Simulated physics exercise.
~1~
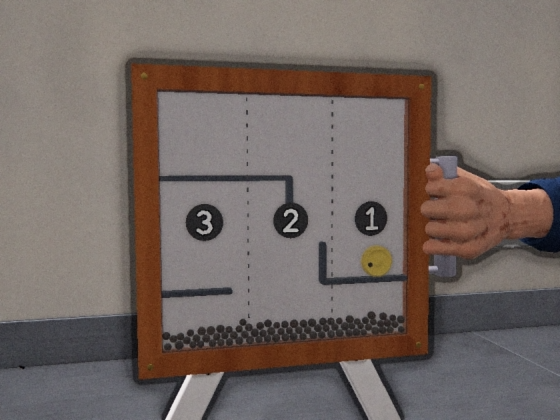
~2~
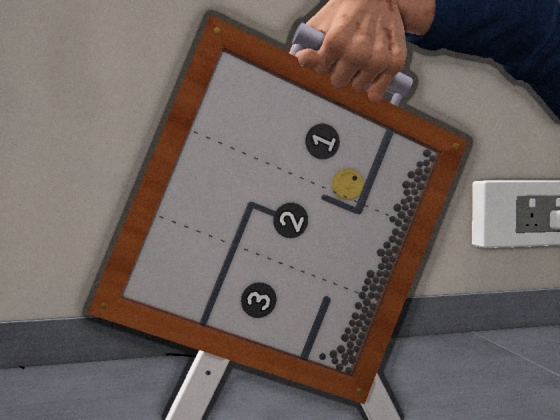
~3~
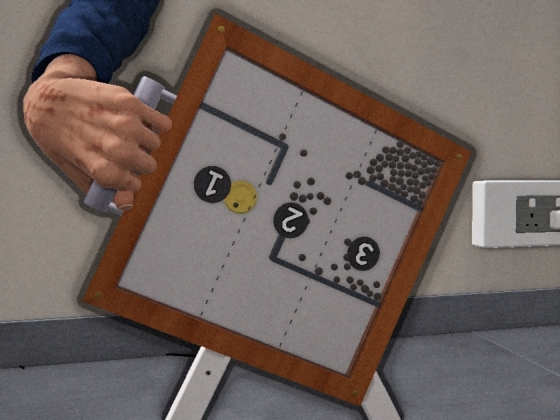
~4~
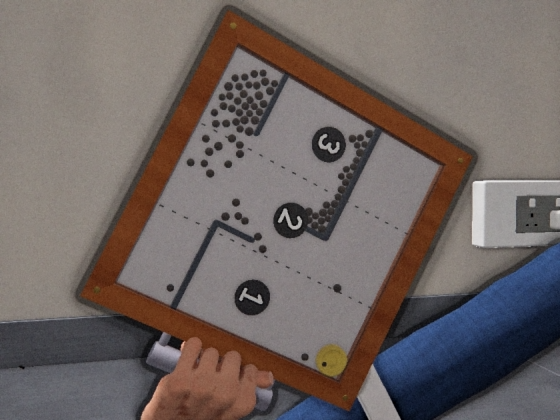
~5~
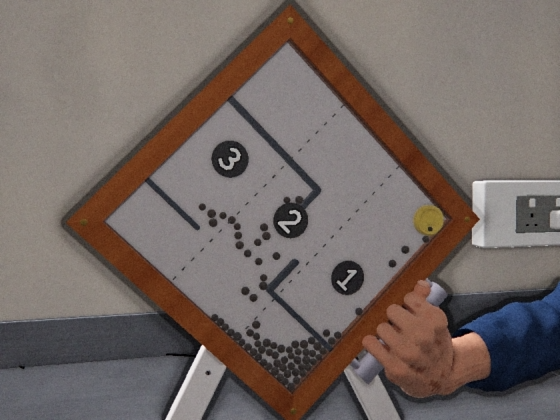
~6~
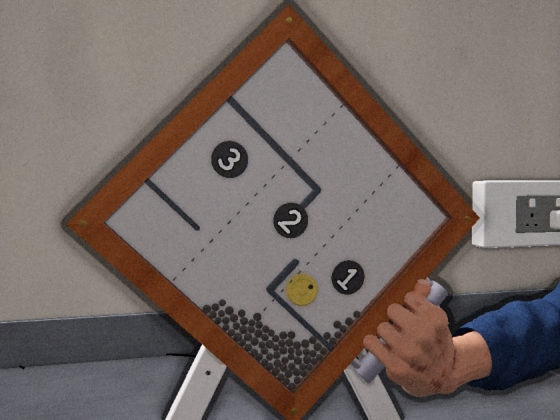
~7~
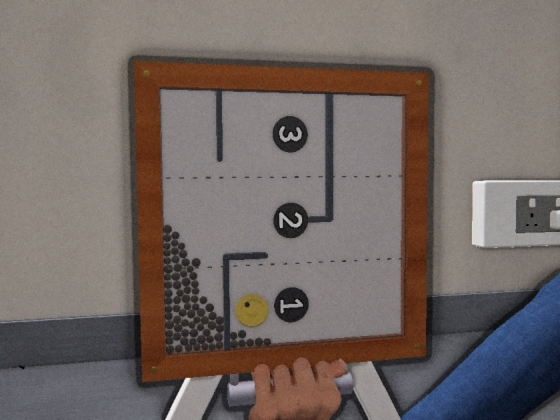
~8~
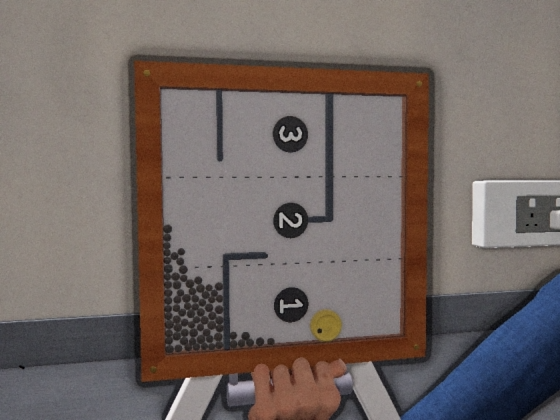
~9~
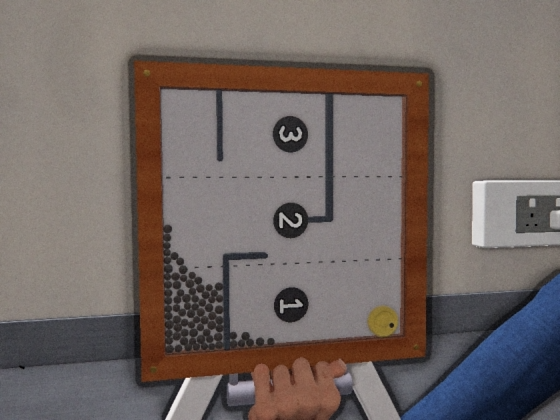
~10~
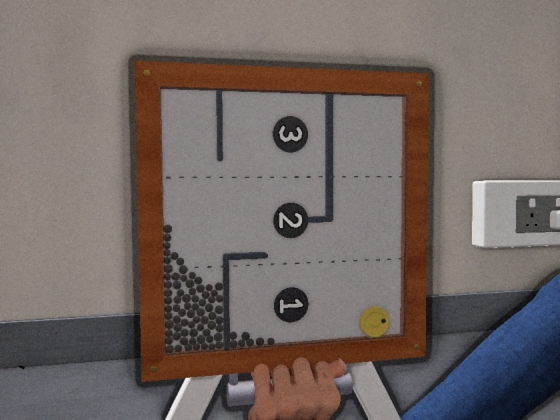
A hand turns a framed case anticlockwise, then partly back, leaving dark pills heaped lower left.
